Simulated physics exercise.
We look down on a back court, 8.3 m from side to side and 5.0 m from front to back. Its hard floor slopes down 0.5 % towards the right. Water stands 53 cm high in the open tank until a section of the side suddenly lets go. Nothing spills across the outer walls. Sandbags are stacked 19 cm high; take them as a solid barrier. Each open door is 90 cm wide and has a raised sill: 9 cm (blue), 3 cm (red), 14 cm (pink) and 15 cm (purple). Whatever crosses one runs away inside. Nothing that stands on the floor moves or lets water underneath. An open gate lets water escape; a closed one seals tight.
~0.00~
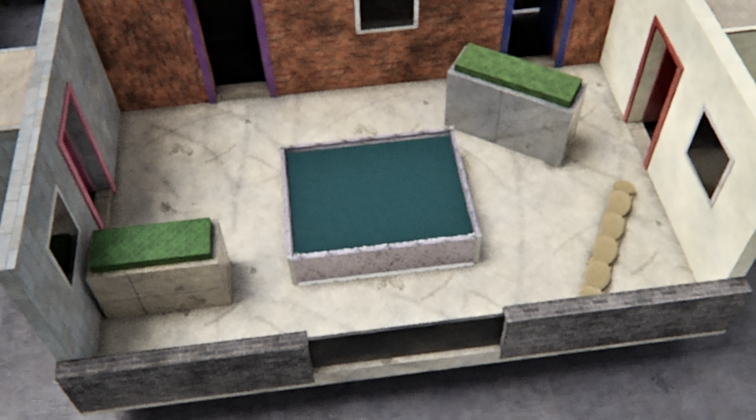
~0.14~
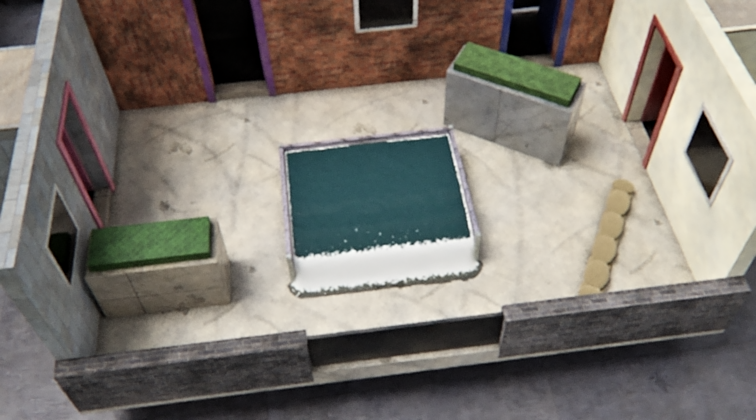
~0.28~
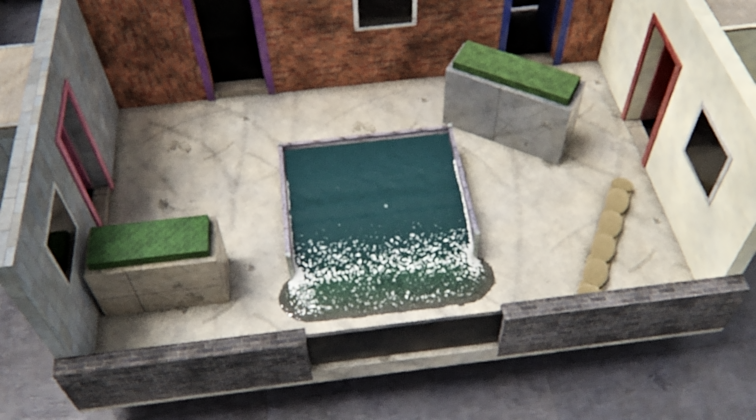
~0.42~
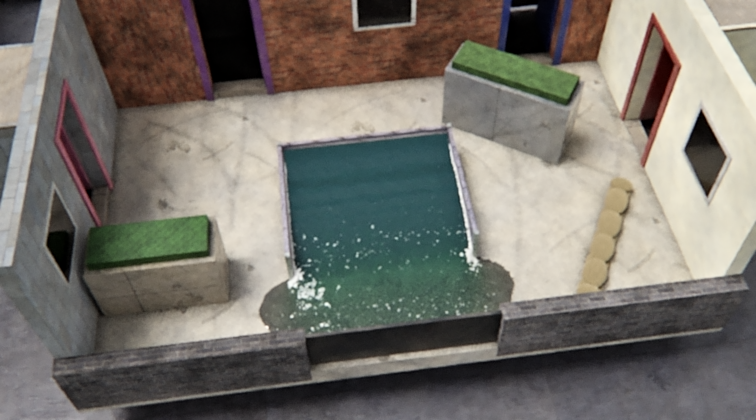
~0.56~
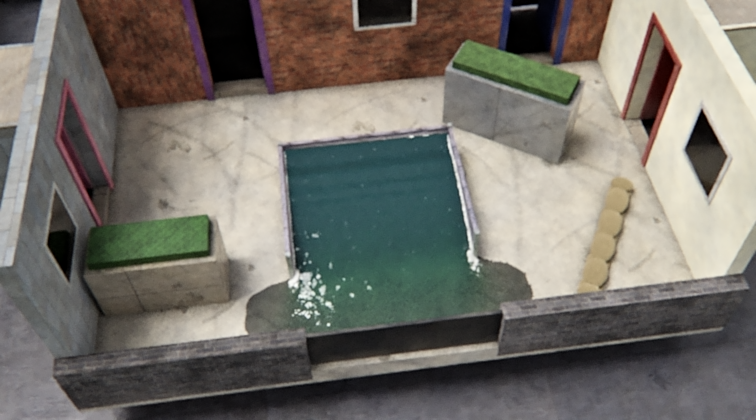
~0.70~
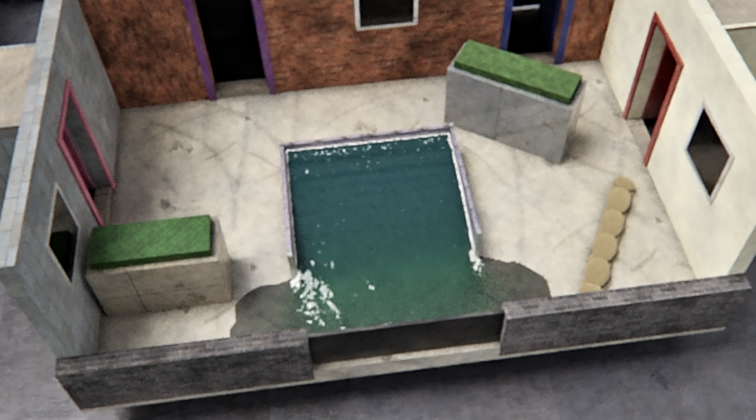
At the start, an open tank of dark green water sits still in a walled court with planters and a line of sandbags. Its near side gives way in a band of white foam, and water pours onto the floor towards the low front wall. The foam then thins while a dark wet patch spreads left and right.
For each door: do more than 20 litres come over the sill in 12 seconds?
Door by door: At the blue door it does not reach the limit; at the red door it goes over the limit; at the pink door it stays under the limit; at the purple door it stays under the limit.
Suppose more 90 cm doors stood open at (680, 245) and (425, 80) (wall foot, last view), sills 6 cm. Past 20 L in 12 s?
In that order: Above, not over.
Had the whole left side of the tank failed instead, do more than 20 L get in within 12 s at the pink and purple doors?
Then: Pink over, purple not over.
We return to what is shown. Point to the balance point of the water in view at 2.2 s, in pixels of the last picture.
Near (390, 278).
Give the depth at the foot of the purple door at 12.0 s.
Roughly 6.0 cm deep.
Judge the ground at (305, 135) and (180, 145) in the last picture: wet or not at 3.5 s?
In that order: Still dry, not reached.
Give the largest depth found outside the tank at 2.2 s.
Roughly 34 cm.
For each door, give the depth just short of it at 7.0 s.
In cm: Blue 8, red 8, pink 1, purple 12.
After 1.4 s water covers 15 % of the floor and is deepest (43 cm) near (381, 333); blue door not reached, red door not reached, pink door not reached, purple door not reached.
After 2.2 s water covers 30 % of the floor and is deepest (34 cm) near (396, 344); blue door not reached, red door not reached, pink door not reached, purple door not reached.
After 3.5 s water covers 55 % of the floor and is deepest (34 cm) near (166, 336); blue door not reached, red door 4 cm at the sill, 0 L in, pink door 3 cm at the sill, 0 L in, purple door not reached.
After 7.0 s water covers 85 % of the floor and is deepest (17 cm) near (418, 317); blue door 8 cm at the sill, 2 L in, red door 8 cm at the sill, 38 L in, pink door 1 cm at the sill, 0 L in, purple door 12 cm at the sill, 0 L in.
After 12.0 s water covers 95 % of the floor and is deepest (12 cm) near (606, 73); blue door 8 cm at the sill, 2 L in, red door 7 cm at the sill, 109 L in, pink door 5 cm at the sill, 0 L in, purple door 6 cm at the sill, 0 L in.
